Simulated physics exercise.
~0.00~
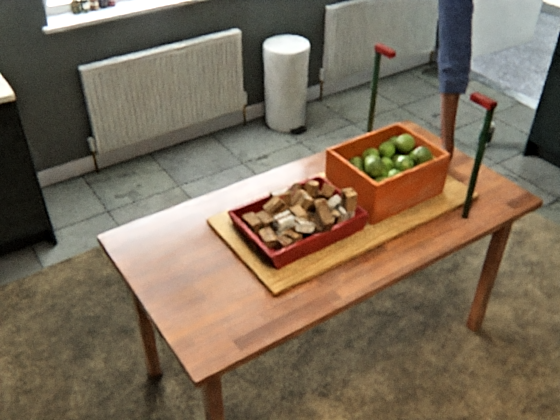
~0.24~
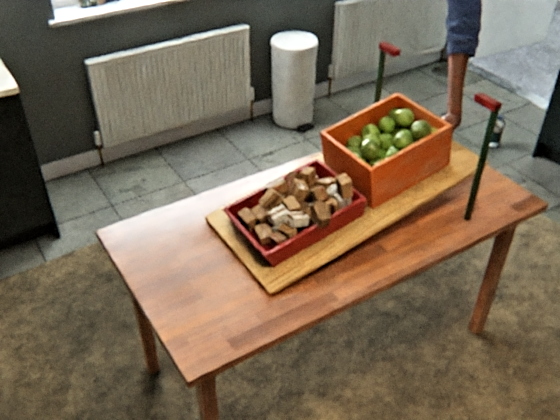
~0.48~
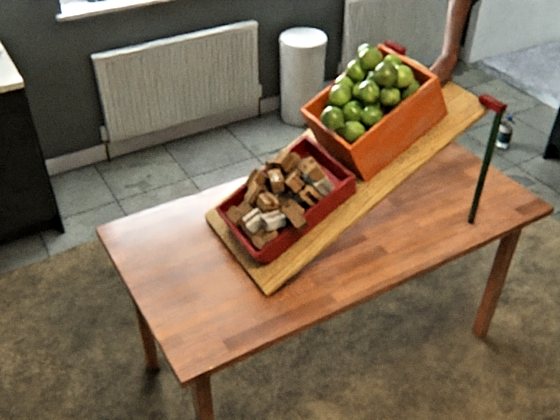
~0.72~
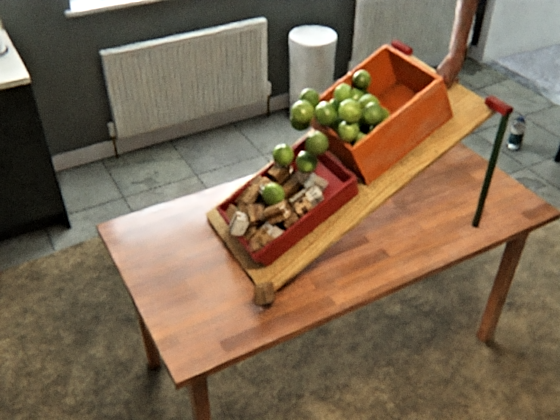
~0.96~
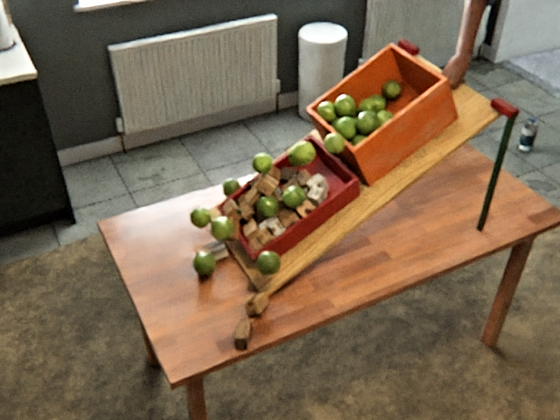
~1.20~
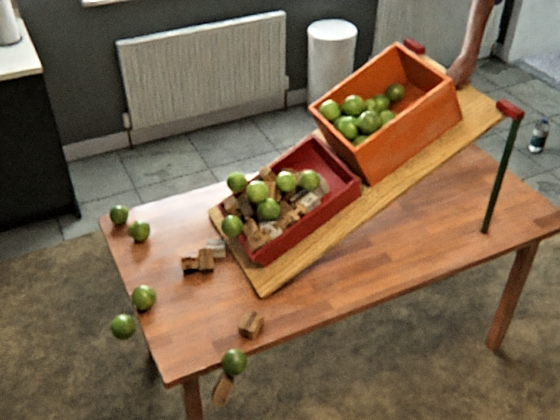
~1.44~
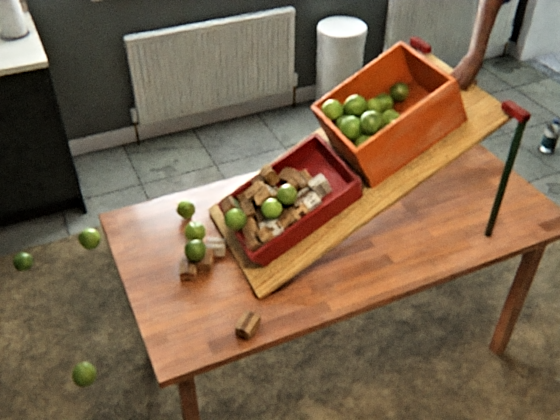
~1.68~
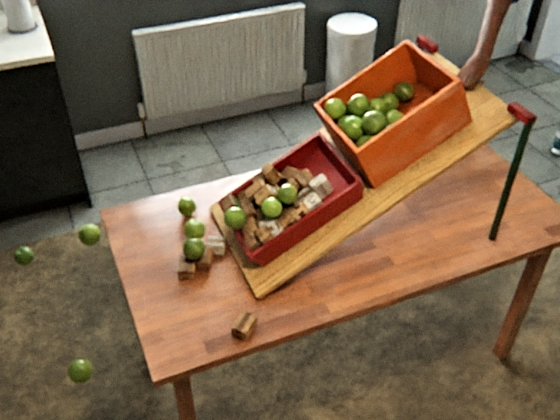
In this clip, a hand raises the right end of a board holding a red tray of small brown parcels and an orange tray of green apples until it stops, steeply tilted; apples and parcels spill onto the table and some fall off, while many stay in both trays.
